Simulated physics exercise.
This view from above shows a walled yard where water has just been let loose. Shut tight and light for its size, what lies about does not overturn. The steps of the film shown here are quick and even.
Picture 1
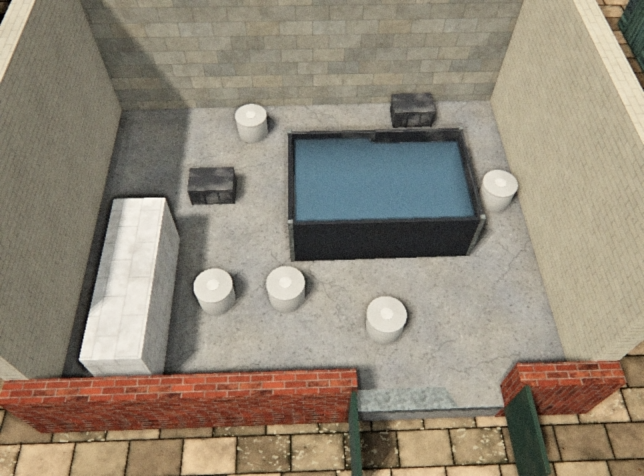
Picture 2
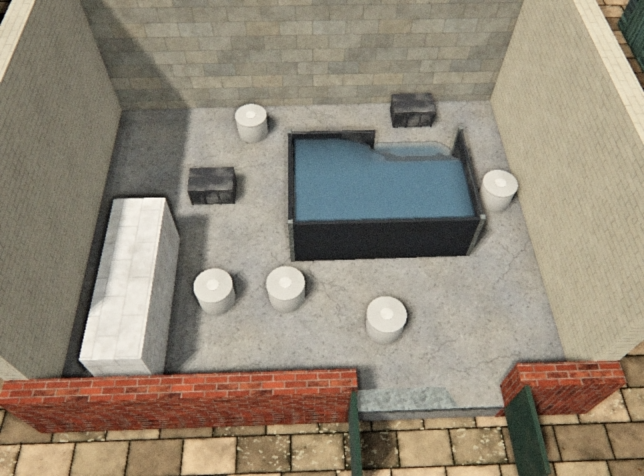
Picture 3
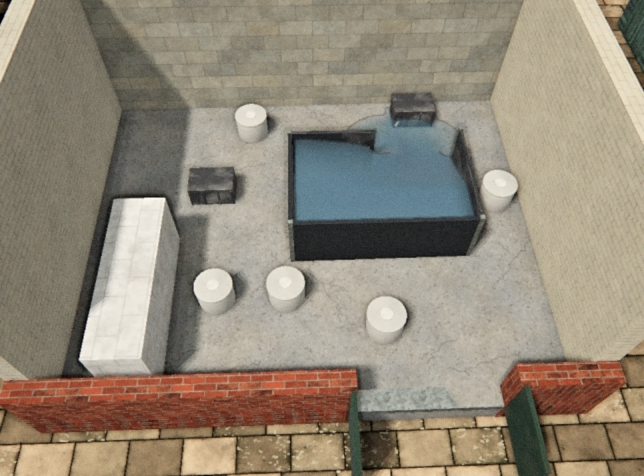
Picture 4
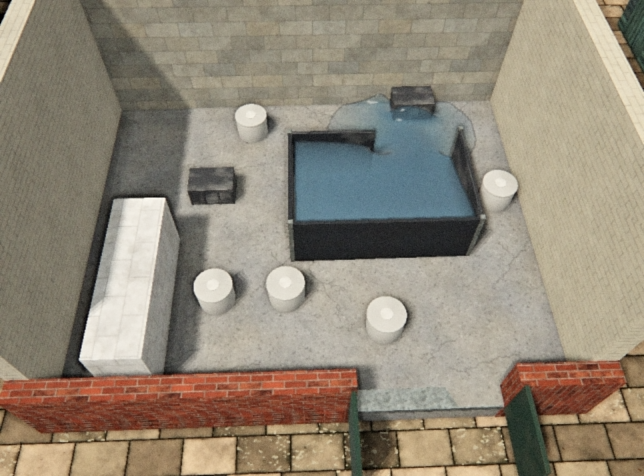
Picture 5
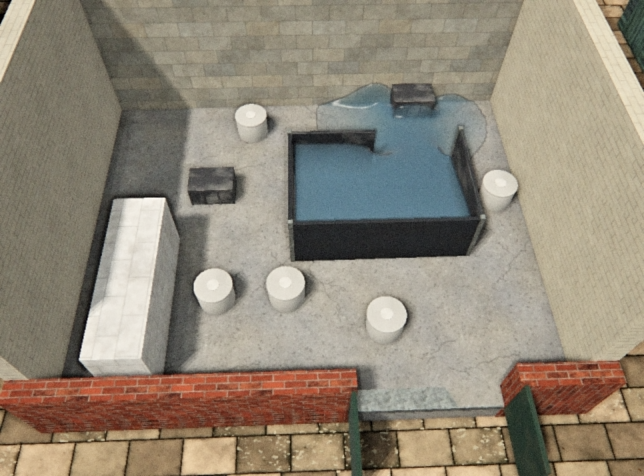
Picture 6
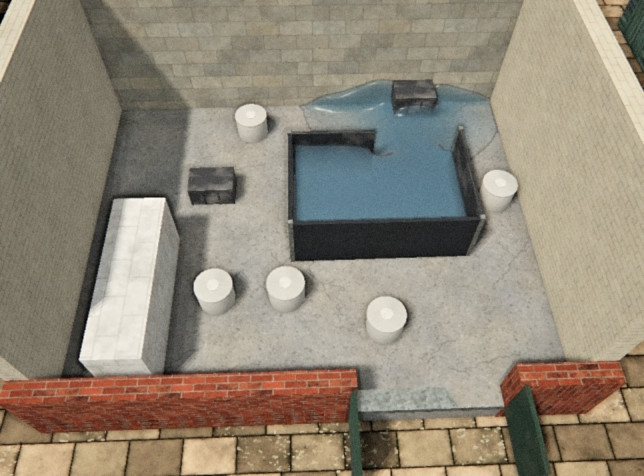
In a walled yard, water poured through a gap in the back of a dark tank, spread around a dark block behind it, and reached the back wall while the white drums stayed put.
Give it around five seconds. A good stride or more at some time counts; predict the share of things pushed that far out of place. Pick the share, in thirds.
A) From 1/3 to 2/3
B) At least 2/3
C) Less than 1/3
The answer is A.
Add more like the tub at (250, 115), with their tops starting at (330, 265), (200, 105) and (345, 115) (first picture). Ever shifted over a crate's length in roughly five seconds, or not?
Stays put, displaced, displaced.
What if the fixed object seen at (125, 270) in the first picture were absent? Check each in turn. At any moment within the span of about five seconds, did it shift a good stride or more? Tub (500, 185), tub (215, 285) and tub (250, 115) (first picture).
Following the order you gave: Got moved a good way, moved little if at all, got moved a good way.
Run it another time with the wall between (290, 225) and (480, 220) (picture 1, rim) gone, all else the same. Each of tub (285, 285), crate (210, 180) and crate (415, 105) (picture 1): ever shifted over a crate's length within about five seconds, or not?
The first: Went past that; the second: Went past that; the third: Fell short.
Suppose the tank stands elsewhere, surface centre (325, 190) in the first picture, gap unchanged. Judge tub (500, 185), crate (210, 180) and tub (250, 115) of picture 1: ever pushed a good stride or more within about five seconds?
Results in order: Made it that far / never that far / made it that far.
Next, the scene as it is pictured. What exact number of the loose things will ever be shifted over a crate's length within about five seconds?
So the number is 4.
A moment on, 0 of 7 are well off their spots; 1 afloat.
Next, 2 of 7 are well off their spots; 1 afloat.
Later, 4 of 7 are well off their spots; 2 afloat.
In the end, 4 of 7 are well off their spots, and 4 have been at some point; 2 afloat.
